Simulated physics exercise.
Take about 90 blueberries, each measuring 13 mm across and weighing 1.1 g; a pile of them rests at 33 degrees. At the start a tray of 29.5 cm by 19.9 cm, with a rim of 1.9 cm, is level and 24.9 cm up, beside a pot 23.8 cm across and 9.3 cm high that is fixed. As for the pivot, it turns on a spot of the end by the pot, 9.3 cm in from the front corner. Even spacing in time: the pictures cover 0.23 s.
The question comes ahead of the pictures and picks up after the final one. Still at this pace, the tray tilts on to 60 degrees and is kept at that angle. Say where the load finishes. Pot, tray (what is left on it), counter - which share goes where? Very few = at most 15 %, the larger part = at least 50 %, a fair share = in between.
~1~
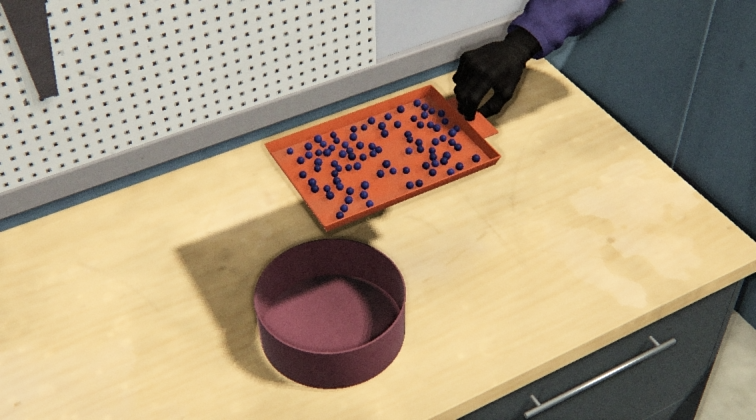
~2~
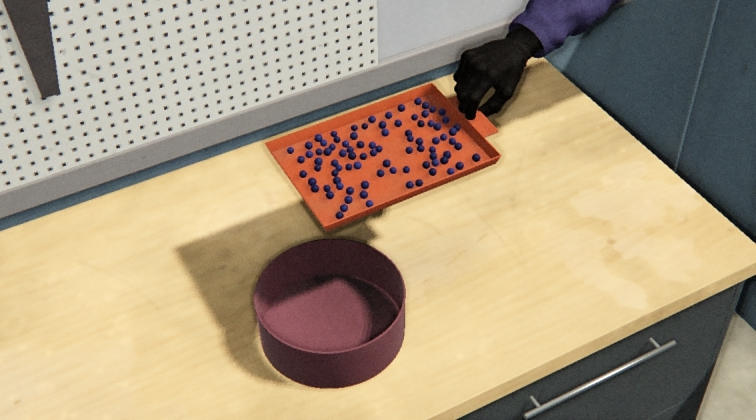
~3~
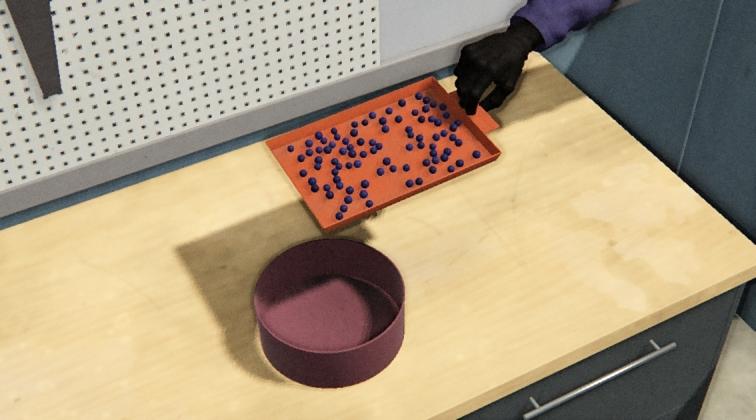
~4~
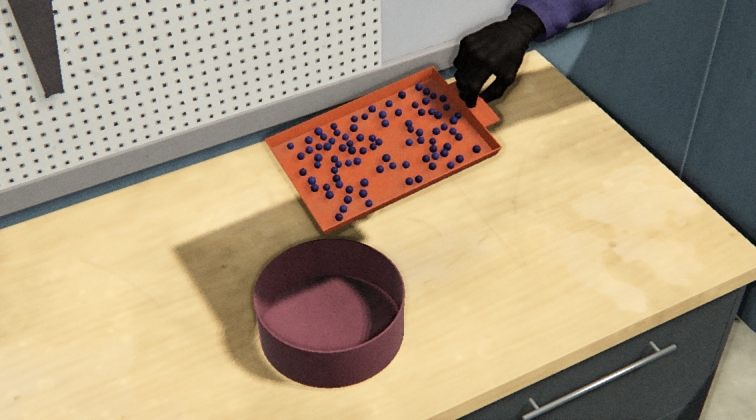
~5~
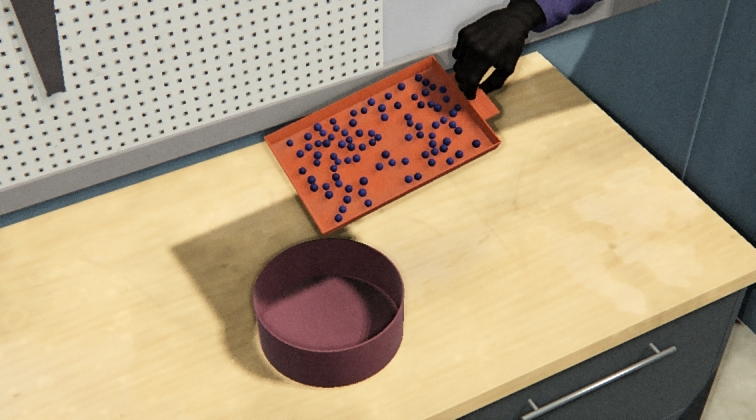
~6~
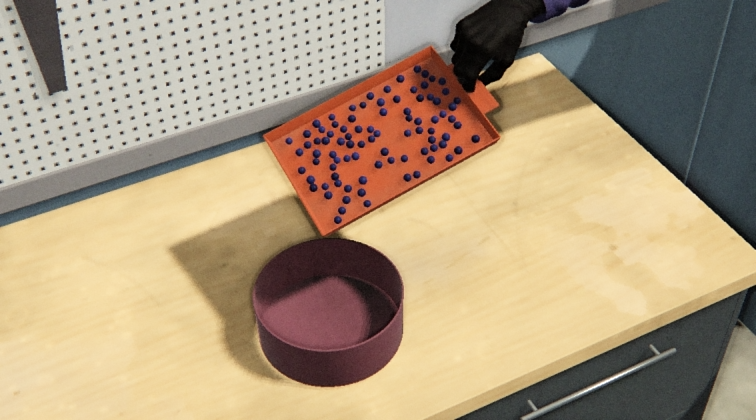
Pot - a fair share, tray - the larger part, counter - very few.
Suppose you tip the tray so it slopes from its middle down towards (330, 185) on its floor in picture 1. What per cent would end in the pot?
That comes to around 20 per cent.
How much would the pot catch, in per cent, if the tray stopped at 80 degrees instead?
About 90 in a hundred would end up in the pot.
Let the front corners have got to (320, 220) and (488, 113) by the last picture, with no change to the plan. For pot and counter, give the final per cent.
Split: Pot = 5, counter = 20.
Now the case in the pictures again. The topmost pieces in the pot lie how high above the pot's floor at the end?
My guess is around 1.5 centimetres.
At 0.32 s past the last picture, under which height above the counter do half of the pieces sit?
Some 28 cm above the counter.
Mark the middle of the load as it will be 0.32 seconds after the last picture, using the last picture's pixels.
The middle of the load should be at about (343, 192) by then.
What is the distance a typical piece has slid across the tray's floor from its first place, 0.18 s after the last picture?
By then it sits near 3 cm from where it began.
Then, 0.18 s after the last picture, tilt 40 degrees; the tray holds 100 %, the pot 0 %.
Then, 0.32 s after the last picture, tilt 55 degrees; the tray holds 100 %, the pot 0 %.
Then, 0.57 s after the last picture, tilt 60 degrees; the tray holds 75 %, the pot 5 %.
In the end, pot 40 %, tray 60 %, counter 0 %.
